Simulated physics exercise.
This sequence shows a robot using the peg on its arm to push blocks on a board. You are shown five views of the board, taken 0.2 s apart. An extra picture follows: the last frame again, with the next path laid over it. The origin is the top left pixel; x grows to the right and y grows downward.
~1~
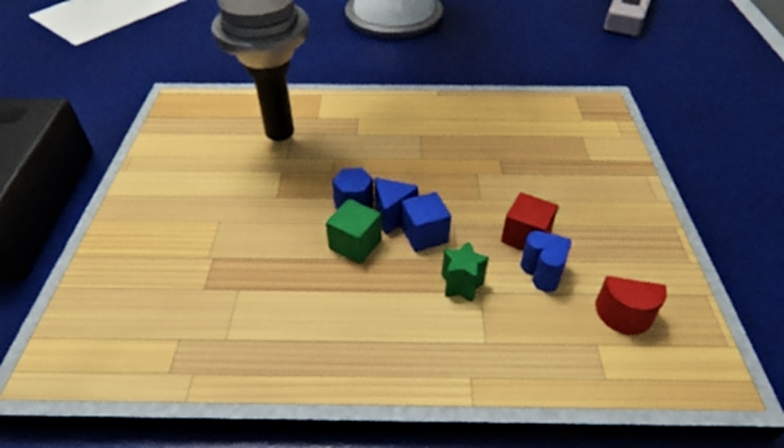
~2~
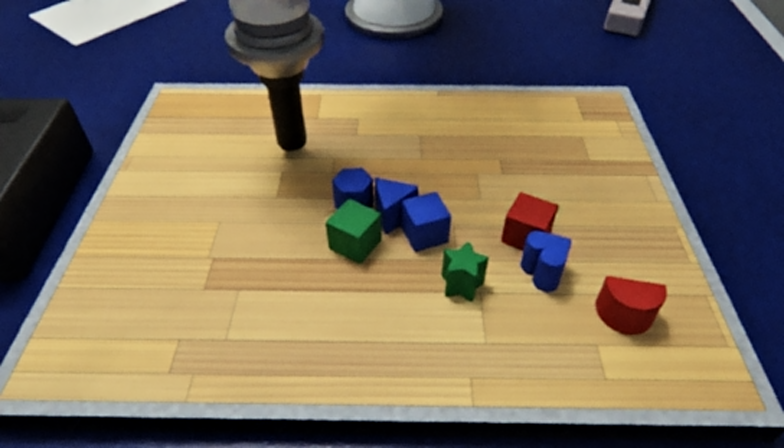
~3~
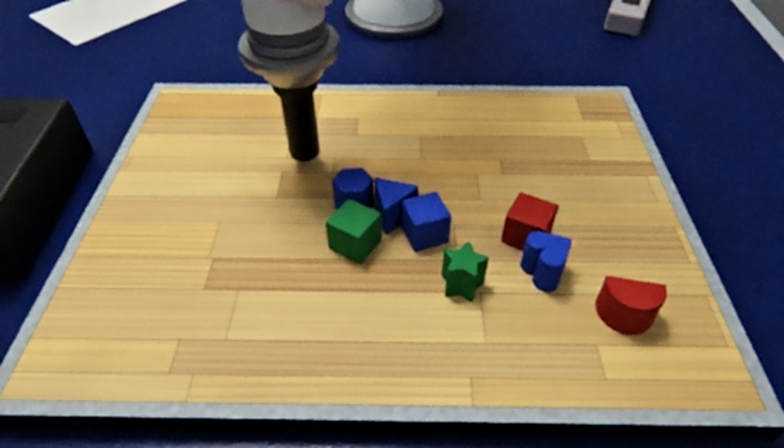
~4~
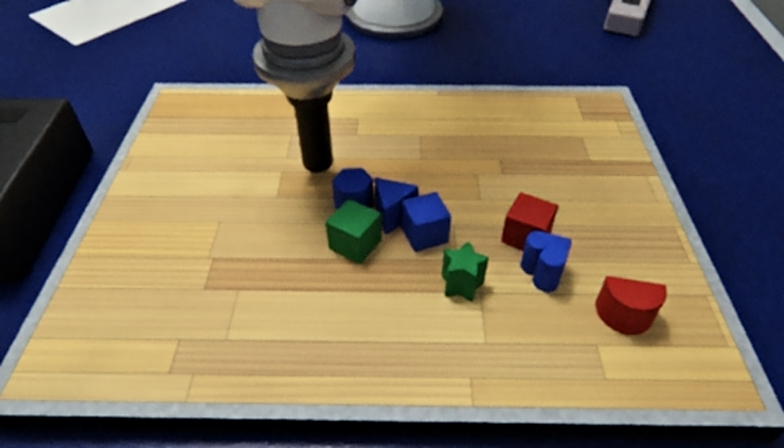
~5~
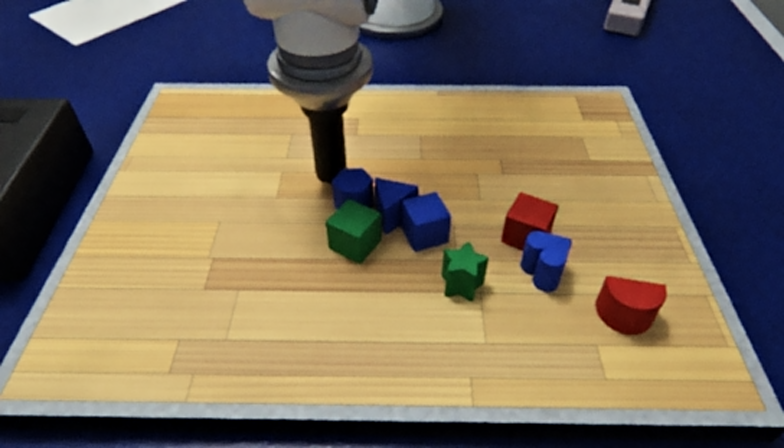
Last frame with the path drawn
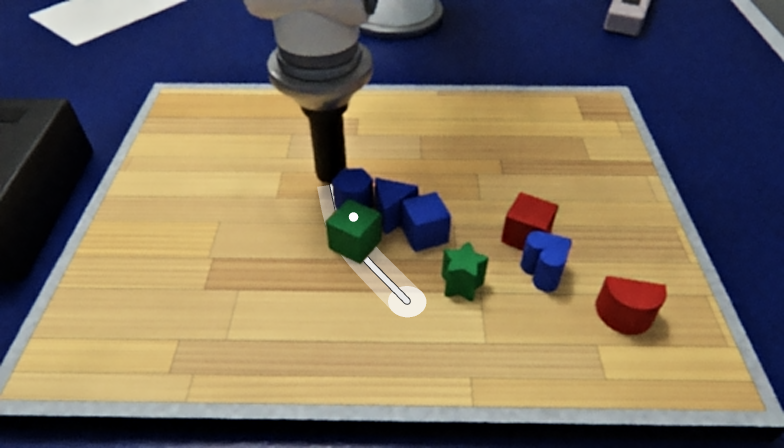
A robot arm with a dark peg hangs over a light wooden board on a blue surface, seen from above at an angle by a still camera. Blue and green blocks cluster near the middle, a green star sits below them, and two red blocks and a blue one lie to the right. The peg glides a short way down and right toward the blue hexagon, while the blocks stay still.
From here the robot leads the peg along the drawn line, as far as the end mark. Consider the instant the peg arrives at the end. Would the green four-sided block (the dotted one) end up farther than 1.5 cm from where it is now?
Answer: Yes.
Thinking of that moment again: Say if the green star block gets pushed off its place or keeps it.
That block is not shifted.
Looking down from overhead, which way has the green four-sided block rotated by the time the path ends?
It twists with the clock when seen from above.
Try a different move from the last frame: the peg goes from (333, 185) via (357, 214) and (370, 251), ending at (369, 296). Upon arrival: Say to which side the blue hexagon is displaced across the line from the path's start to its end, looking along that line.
The shift is leftward.
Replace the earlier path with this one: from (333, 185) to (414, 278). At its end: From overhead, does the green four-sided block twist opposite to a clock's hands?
No, it doesn't check out.
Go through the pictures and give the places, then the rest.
Peg's lower end (280, 133); blue hexagon (353, 179); green four-sided block (354, 217); blue three-sided block (393, 190); blue four-sided block (426, 208); green star block (465, 258), in the first picture.
Peg (292, 143); blocks still, in the second picture.
Peg (305, 153); blocks still, in the third picture.
Peg (318, 164); blocks still, in the fourth picture.
Peg (332, 175); blue hexagon (353, 179); green four-sided block (354, 217); blue three-sided block (393, 190); blue four-sided block (426, 208); green star block (465, 258), in the fifth picture.
Drawn move, from (333, 185) through (353, 242) to (407, 301); the dot is on the green four-sided block.
What follows on the original path. One third of the way, peg (342, 213); blue hexagon (375, 204), turned 55° anticlockwise; green four-sided block (366, 235), turned 45° clockwise; blue three-sided block (403, 188); blue four-sided block (432, 209).
Two thirds of the way, peg (368, 252); blue hexagon (398, 218); green four-sided block (392, 267), turned 70° clockwise; blue three-sided block (406, 187), turned 25° anticlockwise; blue four-sided block (438, 210).
At the end, peg (407, 291); blue hexagon (398, 218), turned 125° anticlockwise; green four-sided block (430, 314), turned 85° clockwise; blue three-sided block (406, 187), turned 25° anticlockwise; blue four-sided block (438, 210); green star block still.
